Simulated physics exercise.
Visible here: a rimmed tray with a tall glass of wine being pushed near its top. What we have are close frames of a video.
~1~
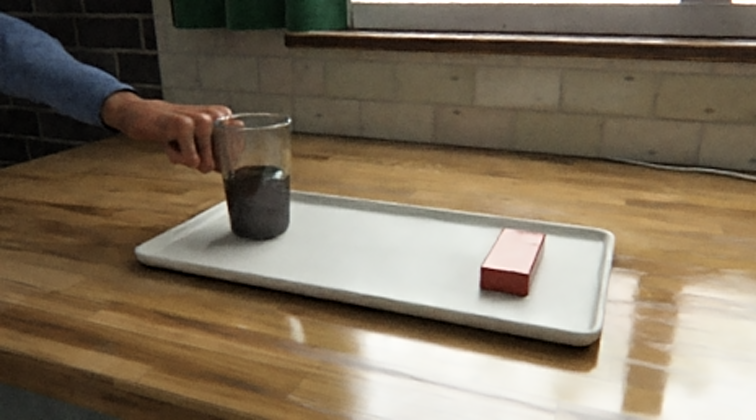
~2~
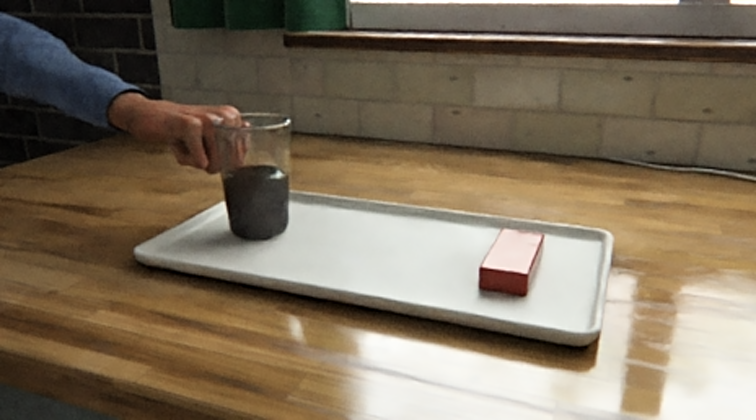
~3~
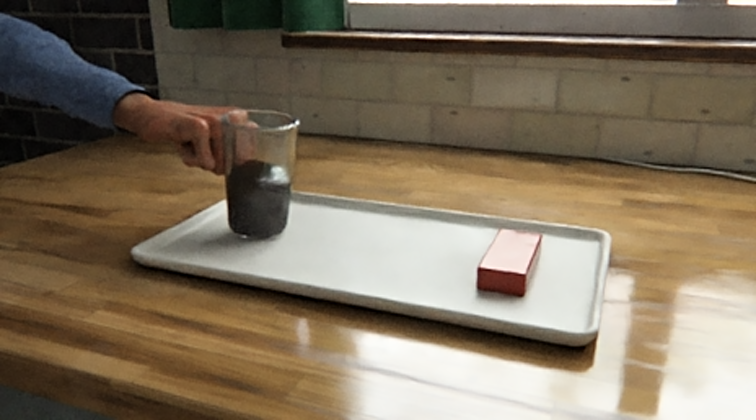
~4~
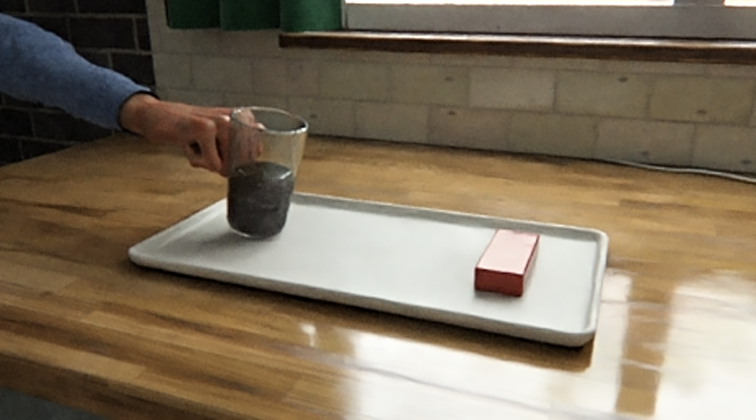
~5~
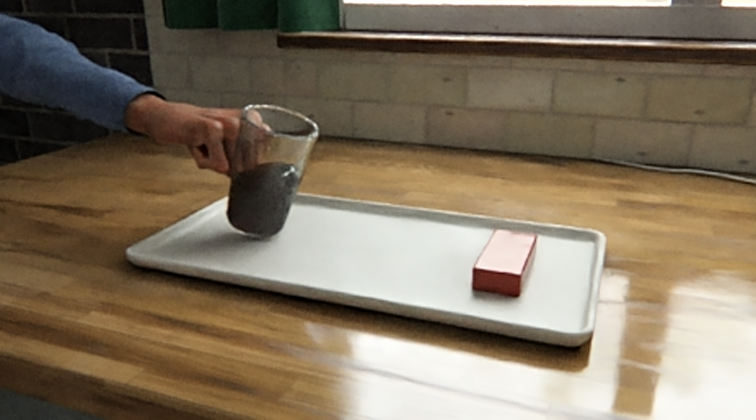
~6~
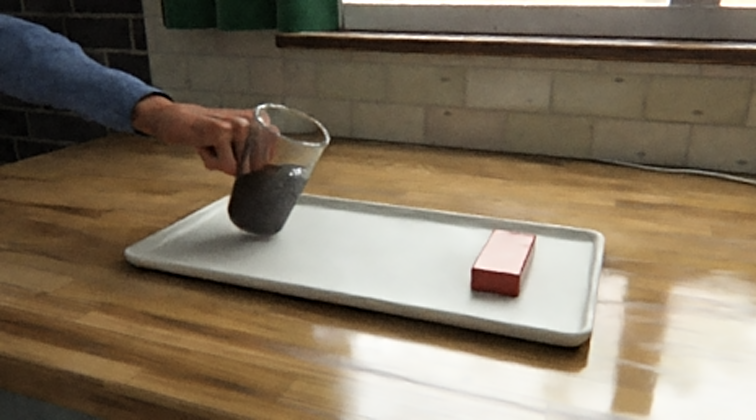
Glass of dark liquid tilting steadily to the right on a white rimmed tray as a hand pushes near its top.
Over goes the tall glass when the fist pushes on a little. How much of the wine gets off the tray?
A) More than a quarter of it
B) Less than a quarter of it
Less than a quarter of it.
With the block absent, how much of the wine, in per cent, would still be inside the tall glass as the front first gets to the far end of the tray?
45 %.
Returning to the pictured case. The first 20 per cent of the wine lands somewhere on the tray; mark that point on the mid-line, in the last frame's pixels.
(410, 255).
A moment on, the tall glass is falling and 100 per cent is in the glass, 0 on the tray and 0 above or beyond its rim.
Next, the tall glass lies on its side and 94 per cent is in the glass, 1 on the tray and 5 above or beyond its rim.
Then the tall glass lies on its side and 50 per cent is in the glass, 36 on the tray and 14 above or beyond its rim.
Later the tall glass lies on its side and 24 per cent is in the glass, 66 on the tray and 10 above or beyond its rim.
Finally, 94 per cent is held by tray and glass, 6 is off the tray.
